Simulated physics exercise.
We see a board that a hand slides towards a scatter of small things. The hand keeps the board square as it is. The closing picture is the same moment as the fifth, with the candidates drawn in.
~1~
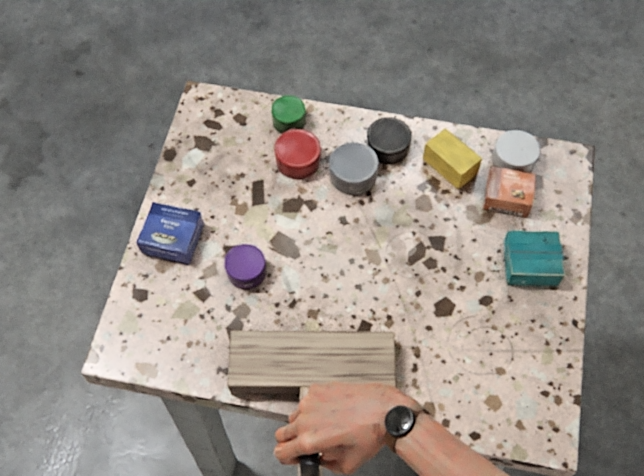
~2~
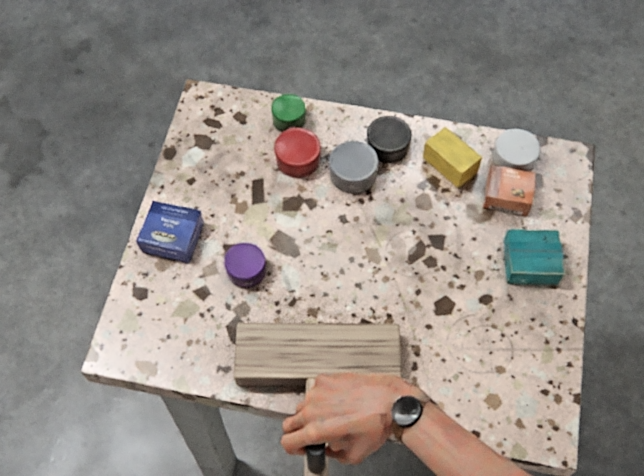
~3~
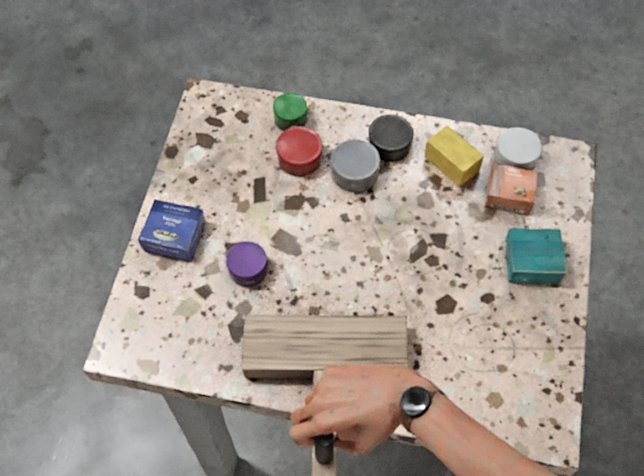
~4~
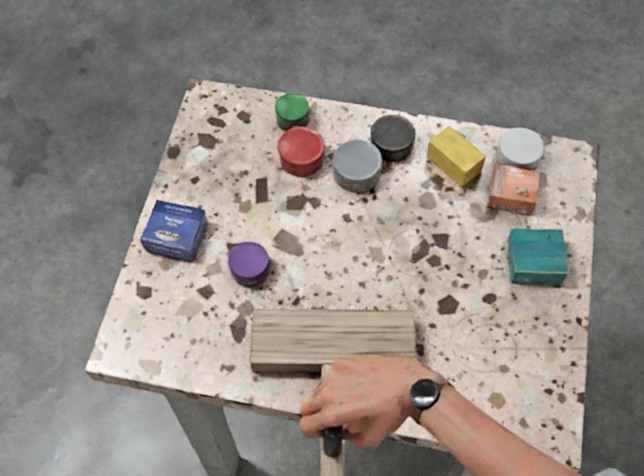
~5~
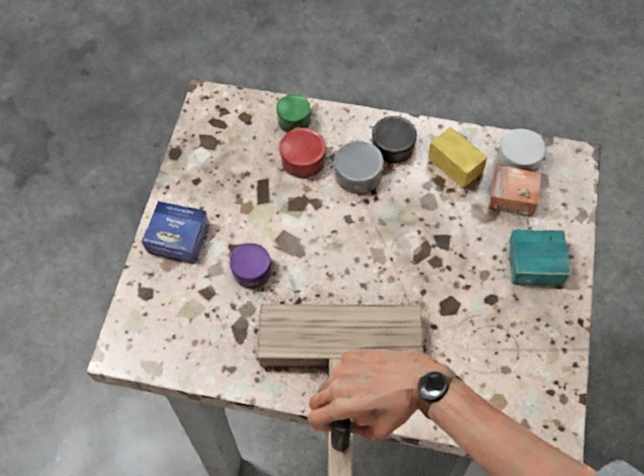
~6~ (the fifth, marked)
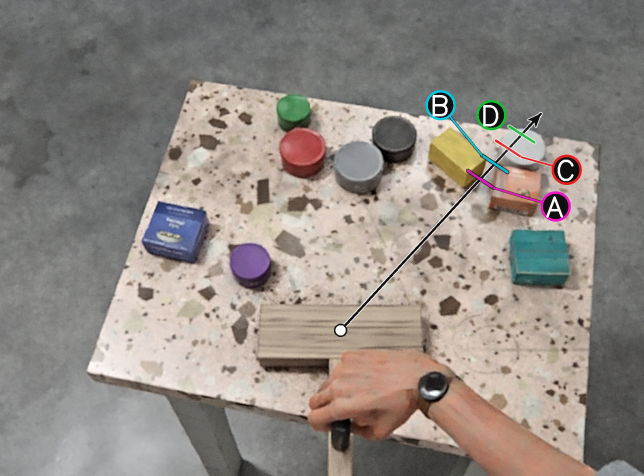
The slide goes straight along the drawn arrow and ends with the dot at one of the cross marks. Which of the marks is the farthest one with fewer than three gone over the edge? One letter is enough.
C is the last mark within the limit.
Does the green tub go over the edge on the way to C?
No.
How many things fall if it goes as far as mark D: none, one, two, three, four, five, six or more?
In all, three.
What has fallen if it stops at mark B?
The white tin.
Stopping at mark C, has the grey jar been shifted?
No.
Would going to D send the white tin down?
Yes.
On the marked copy, A at (481, 179); B at (495, 164); C at (508, 149); D at (522, 134); the arrow from (341, 330) to (541, 114); the white dot at (341, 330).
Following C. Soon after the start, board (405, 265); green tub (294, 114); white tin (521, 153).
Later, board (463, 202); white tin (521, 131); turquoise box (559, 252).
In the end, board (506, 156); orange packet over the edge; white tin over the edge; two fallen.
As for the rest, A is within the limit but short; B is within the limit but short; D drops three.
